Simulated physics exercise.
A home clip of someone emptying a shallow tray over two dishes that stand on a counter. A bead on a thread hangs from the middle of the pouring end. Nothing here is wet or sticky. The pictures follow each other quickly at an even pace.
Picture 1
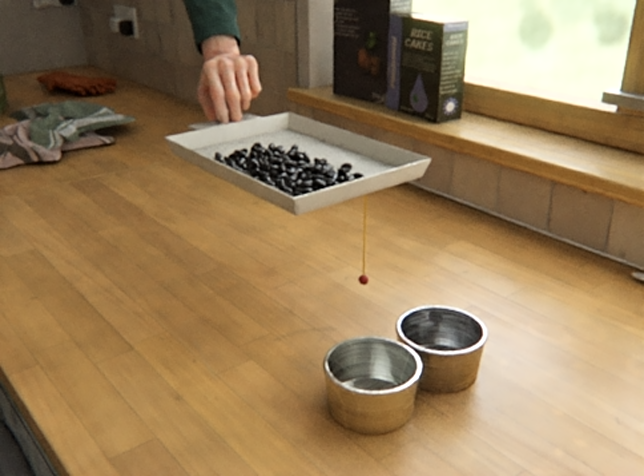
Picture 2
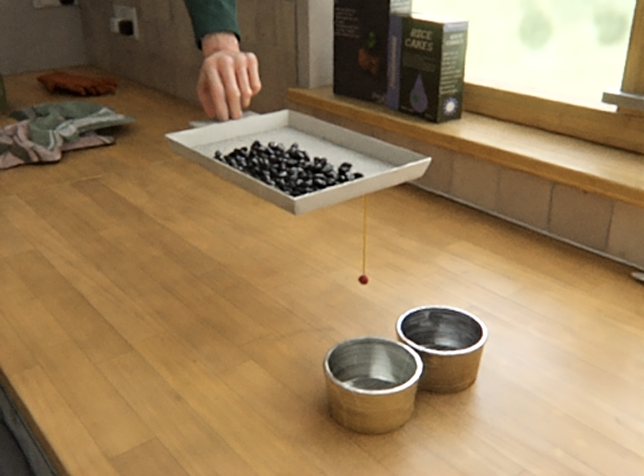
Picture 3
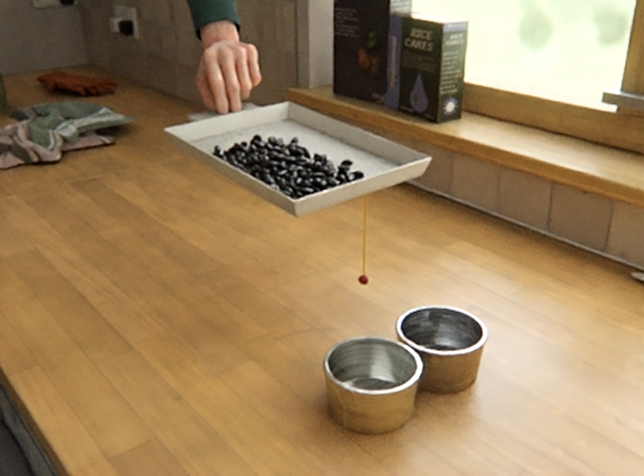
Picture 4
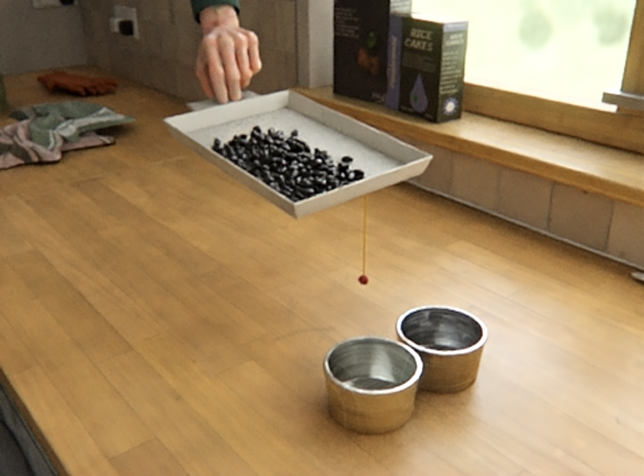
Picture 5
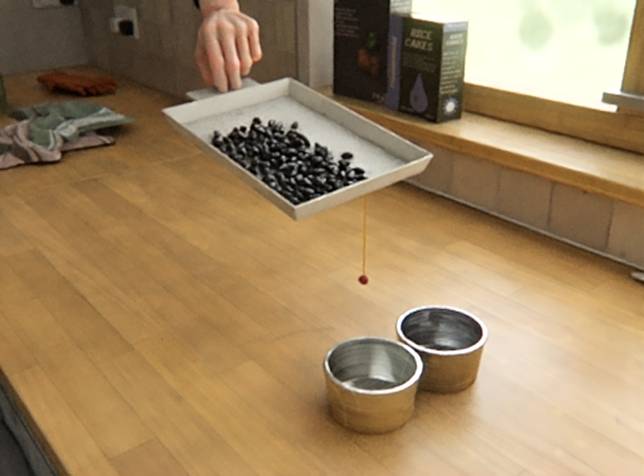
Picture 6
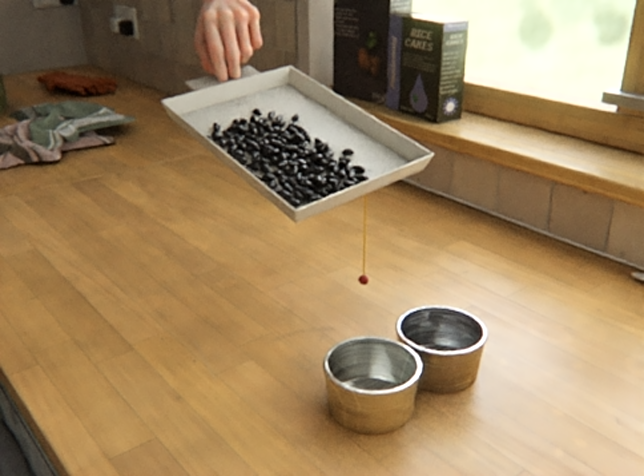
A hand held a shallow tray of black beans above two metal dishes on a wooden counter, then slowly raised its handle end, tilting the tray a little toward its near left corner.
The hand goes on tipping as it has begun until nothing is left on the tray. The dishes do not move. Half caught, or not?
In the dishes lies only the smaller part of it.
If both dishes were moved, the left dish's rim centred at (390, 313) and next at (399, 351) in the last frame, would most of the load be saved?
One: Below a half. Two: Below a half.
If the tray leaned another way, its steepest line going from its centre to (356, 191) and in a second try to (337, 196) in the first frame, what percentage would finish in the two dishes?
The first gives 40 %, the second 20 %.
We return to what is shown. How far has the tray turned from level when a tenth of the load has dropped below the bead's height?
At about 95°.
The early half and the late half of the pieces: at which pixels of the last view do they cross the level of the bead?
The first part at (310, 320); the rest at (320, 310).
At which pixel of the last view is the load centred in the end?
Near (320, 373).
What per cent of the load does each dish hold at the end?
Left dish: 0 %, right dish: 0 %.
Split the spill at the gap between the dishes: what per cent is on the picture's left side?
Roughly 100 in a hundred.
Soon, tray tipped steeply; all on the tray.
A while on, tray tipped right over; about a quarter on the tray; a small part in the left dish; about half outside both; about a quarter in the air.
Towards the end, tray tipped past a quarter turn; a small part in the left dish; a stray few in the right dish; nearly all outside both.
Finally, tray tipped past a quarter turn; a small part in the left dish; a stray few in the right dish; nearly all outside both.
